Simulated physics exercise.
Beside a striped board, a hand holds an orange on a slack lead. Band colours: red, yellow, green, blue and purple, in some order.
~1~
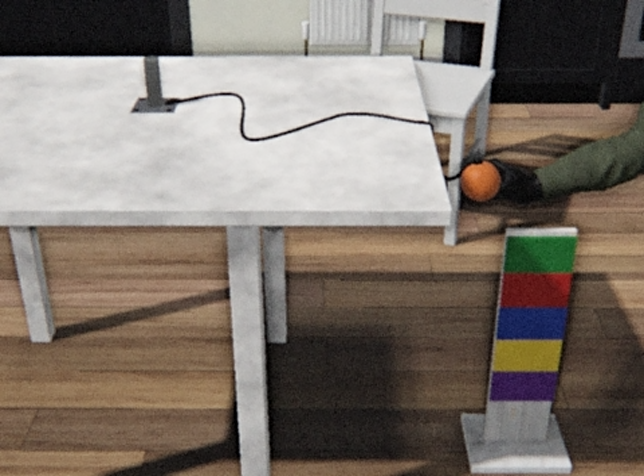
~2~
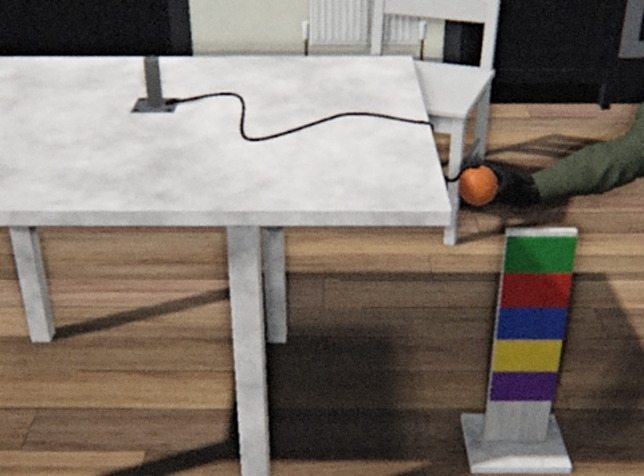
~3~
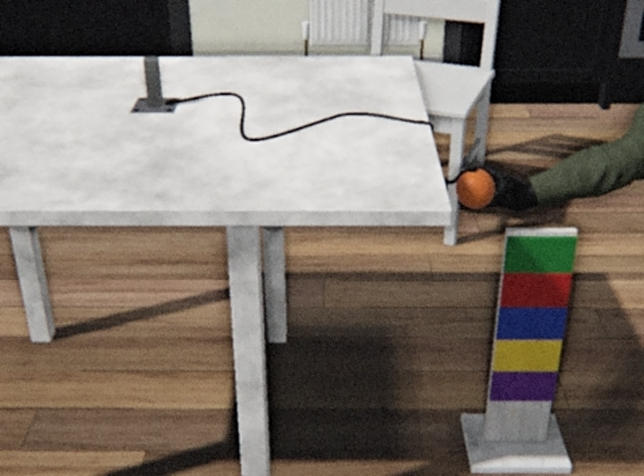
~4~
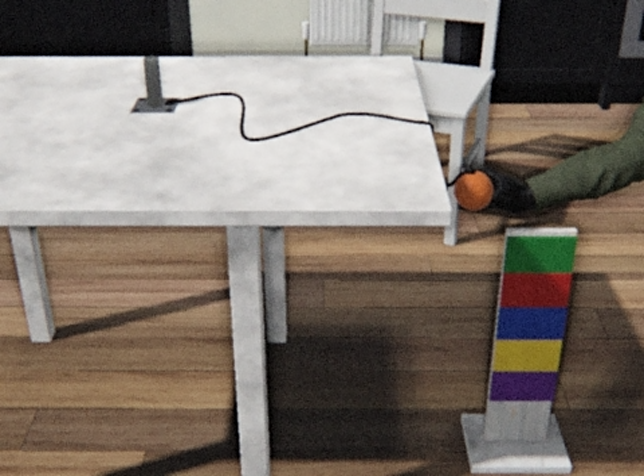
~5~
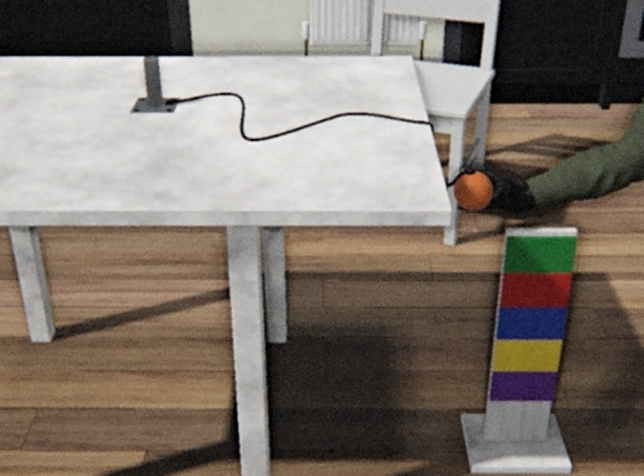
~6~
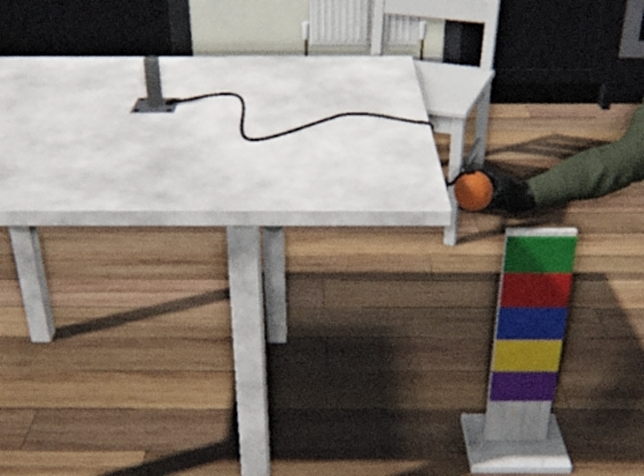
In a room with a wooden floor, seen from slightly above by a still camera, a pale table stands before a white chair. A dark cord runs from a small post across the tabletop to an orange ball held by a gloved hand at right, above a board banded green, red, blue, yellow and purple. The hand moves the ball very slightly down and left, then stays nearly motionless.
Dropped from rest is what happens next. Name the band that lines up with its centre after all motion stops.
Yellow.
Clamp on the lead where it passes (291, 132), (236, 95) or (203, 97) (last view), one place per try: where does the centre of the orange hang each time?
Roughly (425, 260), (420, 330) and (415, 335), in that order.
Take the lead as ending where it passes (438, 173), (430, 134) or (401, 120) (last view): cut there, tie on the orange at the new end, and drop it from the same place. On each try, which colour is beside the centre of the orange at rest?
It would be blue; red; green.
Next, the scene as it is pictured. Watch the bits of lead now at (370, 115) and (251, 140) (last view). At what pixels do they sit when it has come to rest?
Final spots: (425, 194), then (364, 119).
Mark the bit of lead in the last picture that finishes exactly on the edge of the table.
That spot is near (311, 125).
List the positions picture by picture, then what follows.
In the first picture, orange (481, 181); green (541, 256); red (536, 291); blue (532, 325); yellow (527, 357); purple (523, 387).
In the second picture, orange (478, 185); lead through (210, 96) (243, 115) (270, 138) (346, 115) (429, 128).
In the third picture, orange (475, 189).
In the fourth picture, orange (474, 191); lead through (210, 96) (243, 115) (270, 138) (346, 115) (429, 128).
In the fifth picture, orange (473, 191).
In the sixth picture, orange (473, 191); lead through (210, 96) (243, 115) (270, 138) (346, 115) (429, 128).
Soon after, orange near (434, 330); level with blue.
Then, orange near (403, 336); level with yellow.
At rest, orange near (415, 341); level with yellow. The lead holds its middle at yellow.
